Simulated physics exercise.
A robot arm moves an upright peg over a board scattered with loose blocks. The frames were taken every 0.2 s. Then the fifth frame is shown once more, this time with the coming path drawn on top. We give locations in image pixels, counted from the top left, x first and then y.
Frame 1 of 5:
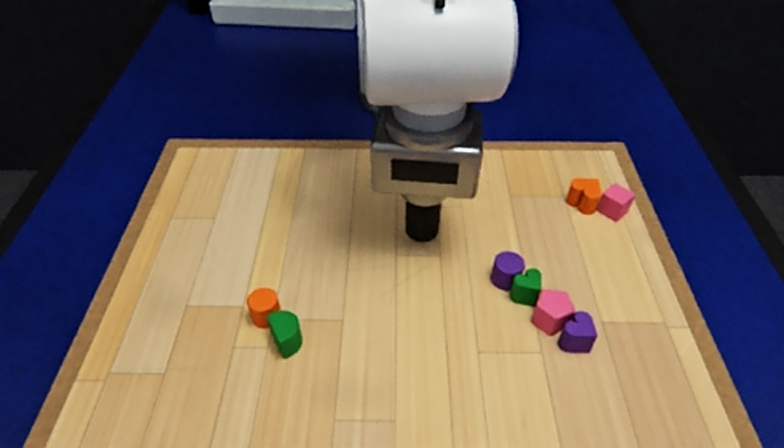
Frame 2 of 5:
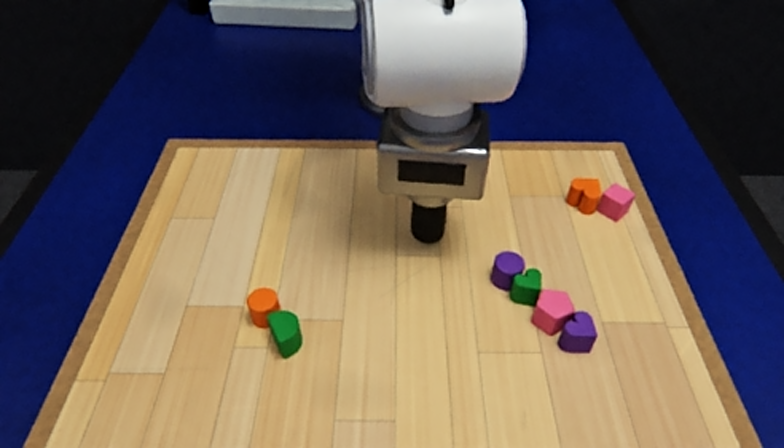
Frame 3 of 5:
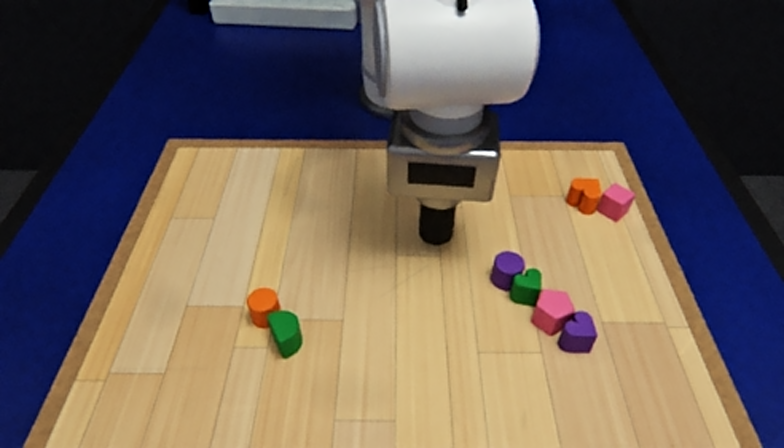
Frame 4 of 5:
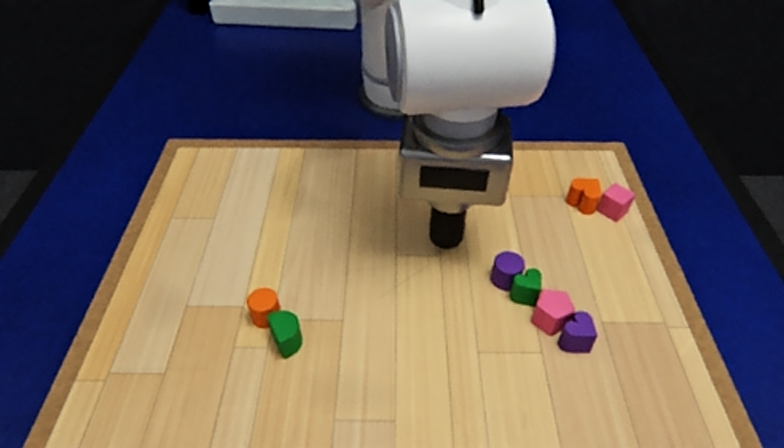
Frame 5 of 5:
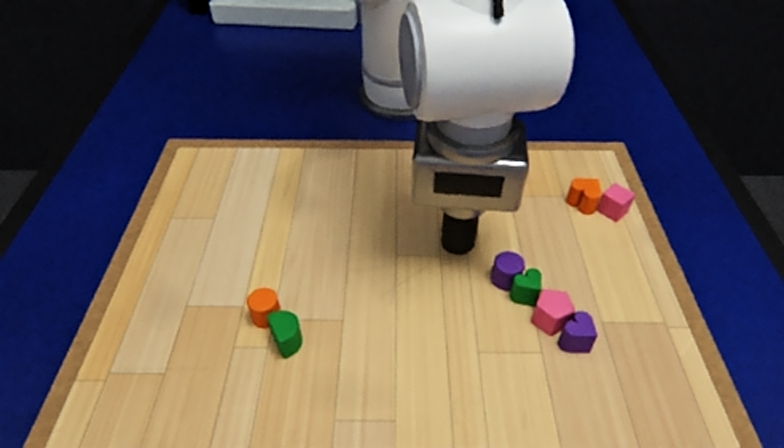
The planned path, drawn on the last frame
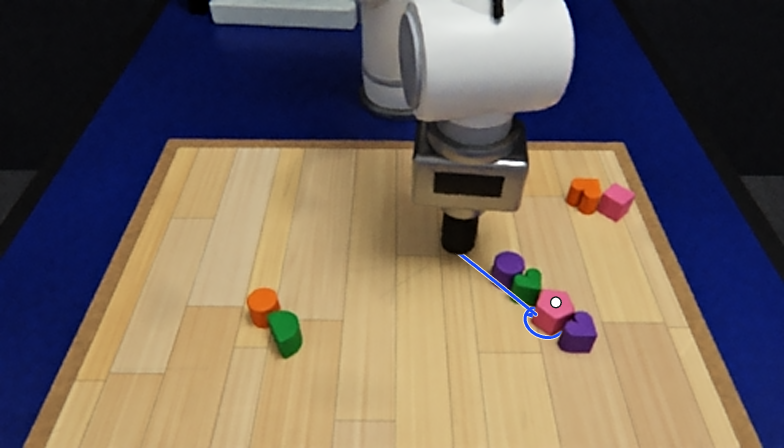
The video shows a robot arm holding an upright black peg above a wooden board scattered with small colored blocks. The arm shifts the peg a short way right and slightly nearer the purple disc, while the blocks stay still.
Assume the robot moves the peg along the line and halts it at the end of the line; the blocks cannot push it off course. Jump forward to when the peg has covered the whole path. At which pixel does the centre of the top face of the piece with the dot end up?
Close to (606, 316).
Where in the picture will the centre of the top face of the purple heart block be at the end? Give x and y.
Its top face will be centred at roughly (596, 342).
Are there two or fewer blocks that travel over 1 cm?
That would be a no.
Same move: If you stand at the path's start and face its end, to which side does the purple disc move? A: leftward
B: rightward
The answer is A.
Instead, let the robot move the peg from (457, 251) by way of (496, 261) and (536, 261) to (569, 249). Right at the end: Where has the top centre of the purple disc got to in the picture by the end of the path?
It comes to (537, 270).
Drawn move, straight from (457, 251) to (544, 321); the dot is on the pink pentagonal block.
What follows on the original path. One third of the way, peg at (486, 265); purple disc at (519, 268); green heart block at (539, 283); pink pentagonal block at (565, 307); purple heart block at (586, 329), turned 15° clockwise.
Two thirds of the way, peg at (516, 289); purple disc at (554, 283); green heart block at (583, 291), turned 20° anticlockwise; pink pentagonal block at (597, 314), turned 55° clockwise; purple heart block at (596, 341), turned 55° clockwise.
At the end, peg at (547, 313); purple disc at (579, 292); green heart block at (611, 288); pink pentagonal block at (606, 316), turned 75° clockwise; purple heart block at (596, 342), turned 60° clockwise.
